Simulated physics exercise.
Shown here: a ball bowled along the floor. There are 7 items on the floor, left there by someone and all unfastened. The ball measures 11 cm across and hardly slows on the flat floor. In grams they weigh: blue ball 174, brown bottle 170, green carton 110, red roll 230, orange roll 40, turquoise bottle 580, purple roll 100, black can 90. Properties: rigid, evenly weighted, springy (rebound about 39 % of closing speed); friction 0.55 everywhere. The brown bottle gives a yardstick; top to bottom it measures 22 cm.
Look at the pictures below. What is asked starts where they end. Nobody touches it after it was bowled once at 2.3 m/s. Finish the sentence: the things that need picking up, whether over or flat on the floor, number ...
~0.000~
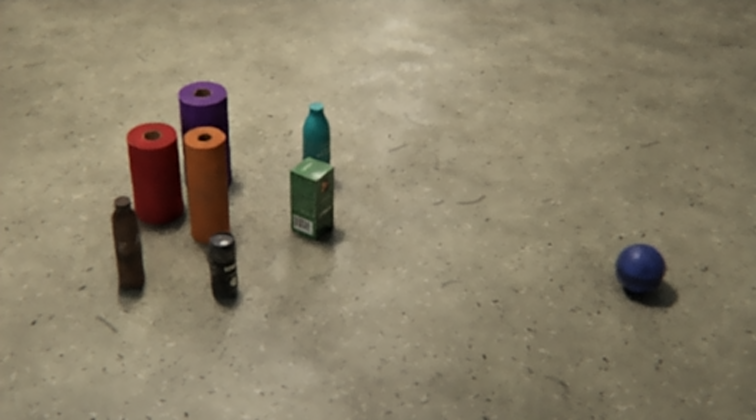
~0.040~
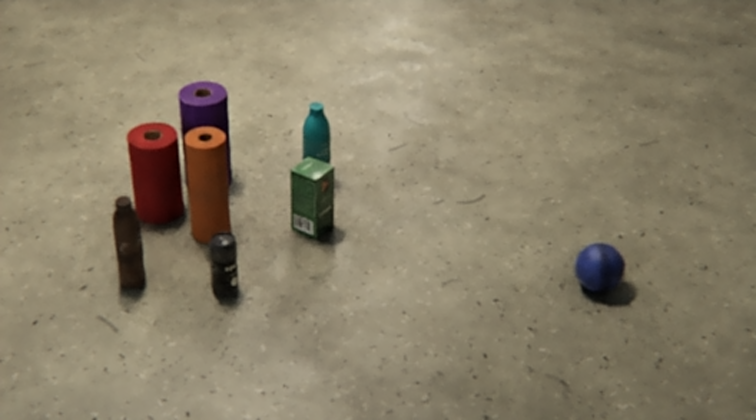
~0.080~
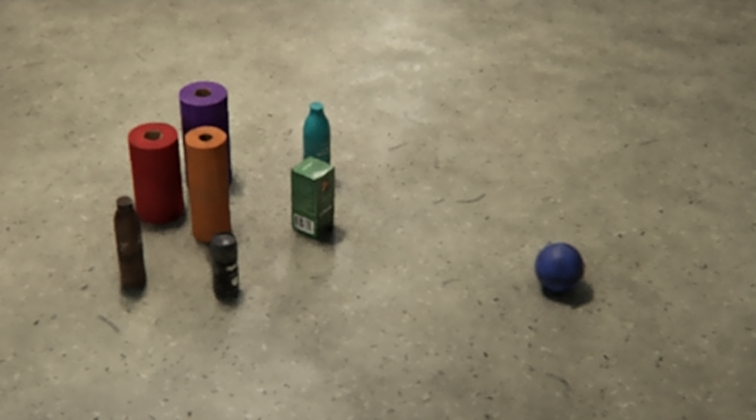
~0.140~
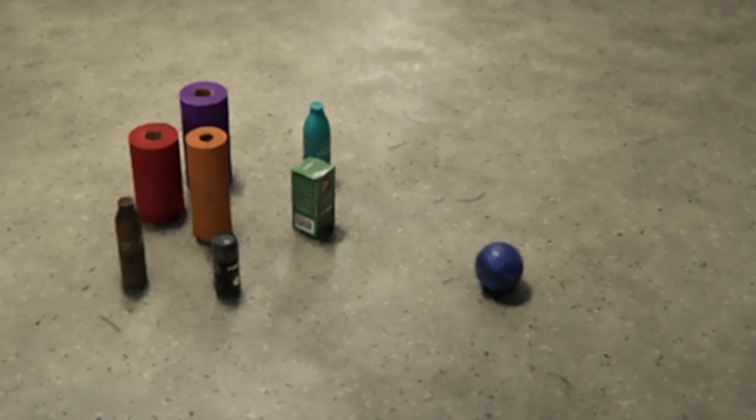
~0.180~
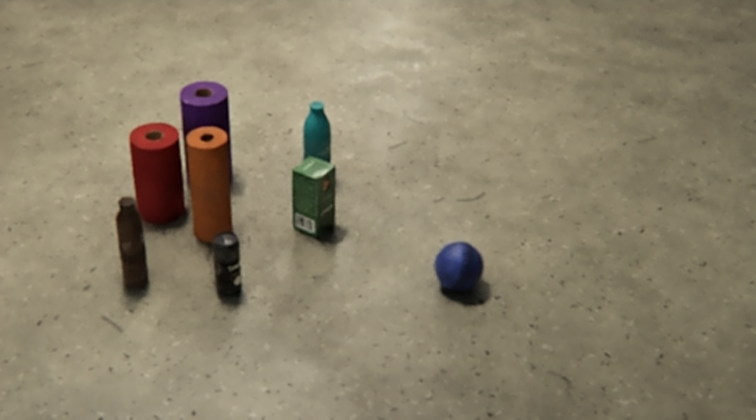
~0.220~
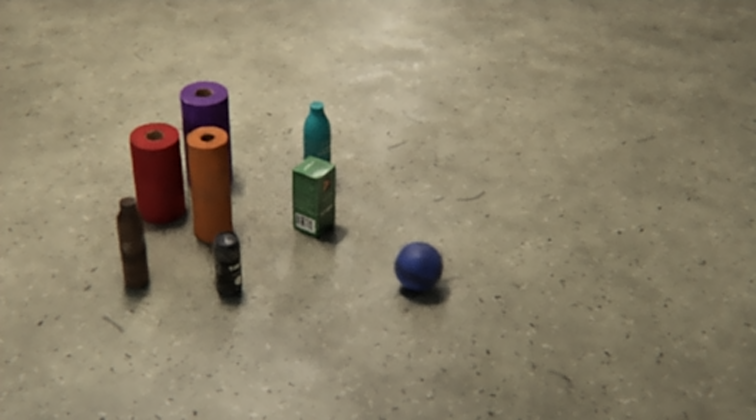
... exactly two.
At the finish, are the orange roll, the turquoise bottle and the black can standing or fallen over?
In the last frame the orange roll remains up, the turquoise bottle remains up and the black can does not stay up.
After 0.62 s, ball has run 105 cm; blue ball near (180, 268); brown bottle leaning 36° near (101, 238); black can on its side.
After 1.72 s, ball has run 133 cm; blue ball near (75, 215); brown bottle on its side near (66, 264); black can on its side.
By the end (3.8 s), tipped over on the floor, brown bottle and black can; the other 5 in place, give or take 8 cm. Seen from the same camera at the end, brown bottle near (66, 264), green carton near (314, 197).
